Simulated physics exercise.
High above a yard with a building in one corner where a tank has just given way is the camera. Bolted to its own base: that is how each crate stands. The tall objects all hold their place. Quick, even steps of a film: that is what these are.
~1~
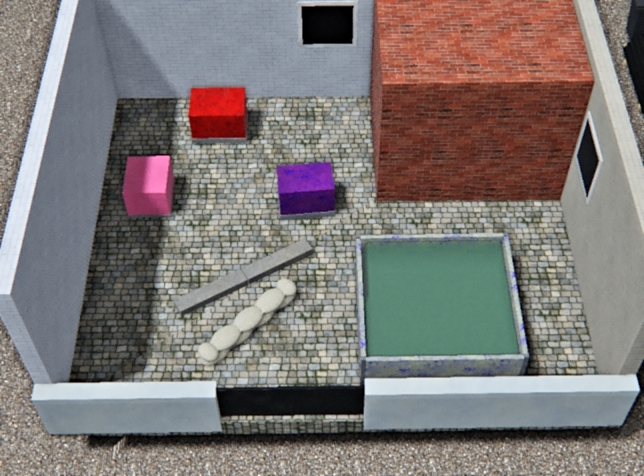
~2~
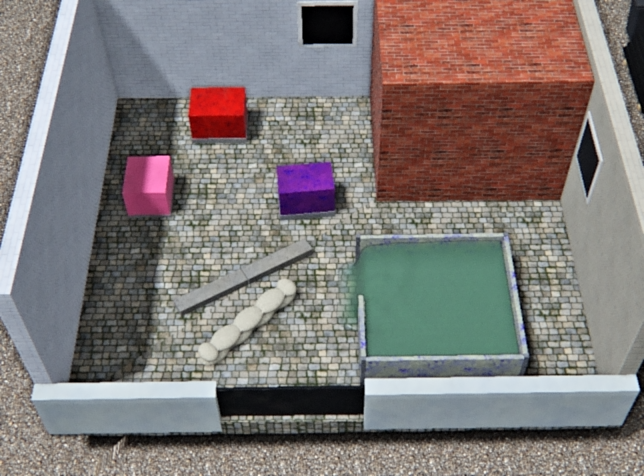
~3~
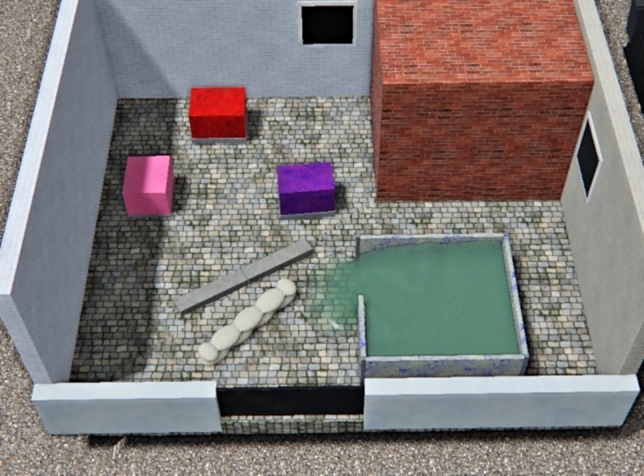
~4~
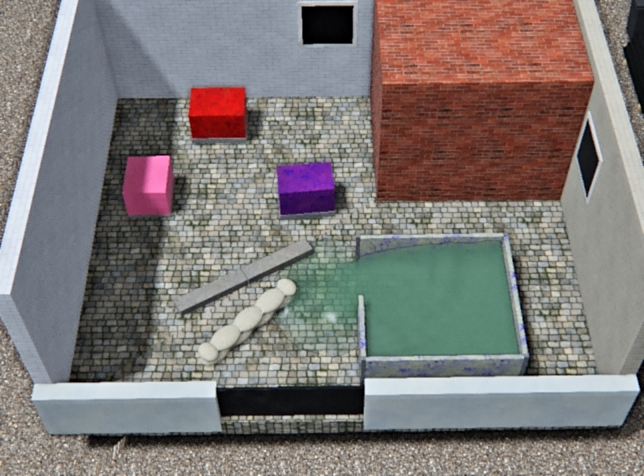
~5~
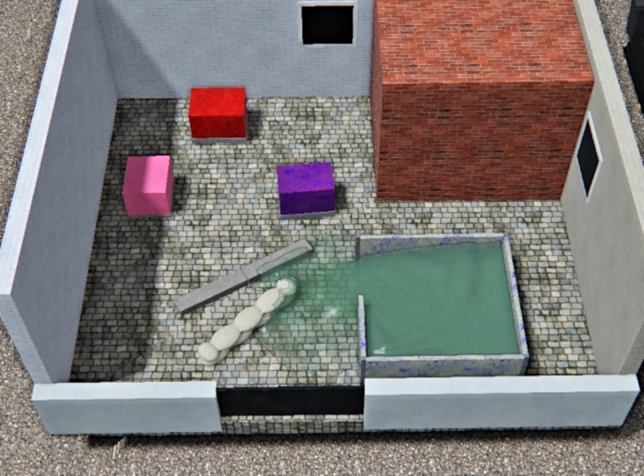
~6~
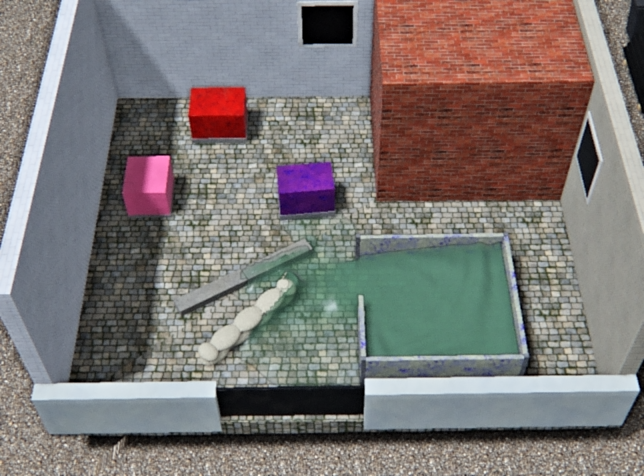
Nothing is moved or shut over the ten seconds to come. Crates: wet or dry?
Red crate, wet; purple crate, wet; pink crate, wet.
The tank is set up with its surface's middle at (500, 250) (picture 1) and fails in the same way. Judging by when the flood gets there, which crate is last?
Red one.
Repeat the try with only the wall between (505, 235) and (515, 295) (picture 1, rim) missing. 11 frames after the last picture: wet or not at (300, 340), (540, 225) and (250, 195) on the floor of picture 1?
Obs. 1: Moisture-free; obs. 2: Sodden; obs. 3: Moisture-free.
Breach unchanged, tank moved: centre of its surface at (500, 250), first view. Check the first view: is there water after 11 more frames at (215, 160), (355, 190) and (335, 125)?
First unwetted; next drenched; last drenched.
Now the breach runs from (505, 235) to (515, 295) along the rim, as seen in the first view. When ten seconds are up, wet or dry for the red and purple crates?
Result - red crate stays clear, purple crate gets flooded.
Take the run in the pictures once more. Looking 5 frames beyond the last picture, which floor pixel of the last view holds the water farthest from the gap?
I'd say near (143, 407).
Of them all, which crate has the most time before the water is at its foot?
I'd say the red one is last.
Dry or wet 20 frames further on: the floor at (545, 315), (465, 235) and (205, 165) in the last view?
Taking the three spots one by one, I'd call them clear, drenched and drenched.
A moment on, water covers 25 % of the floor; the red crate not reached, the purple crate water round its plinth, the pink crate not reached.
Next, water covers 50 % of the floor; the red crate water round its plinth, the purple crate water round its plinth, the pink crate water round its plinth.
Then, water covers 65 % of the floor; the red crate water round its plinth, the purple crate water round its plinth, the pink crate water round its plinth.
Later, water covers 90 % of the floor; the red crate water round its plinth, the purple crate water round its plinth, the pink crate water round its plinth.
In the end, water covers 95 % of the floor; the red crate was topped, the purple crate was topped, the pink crate was topped.
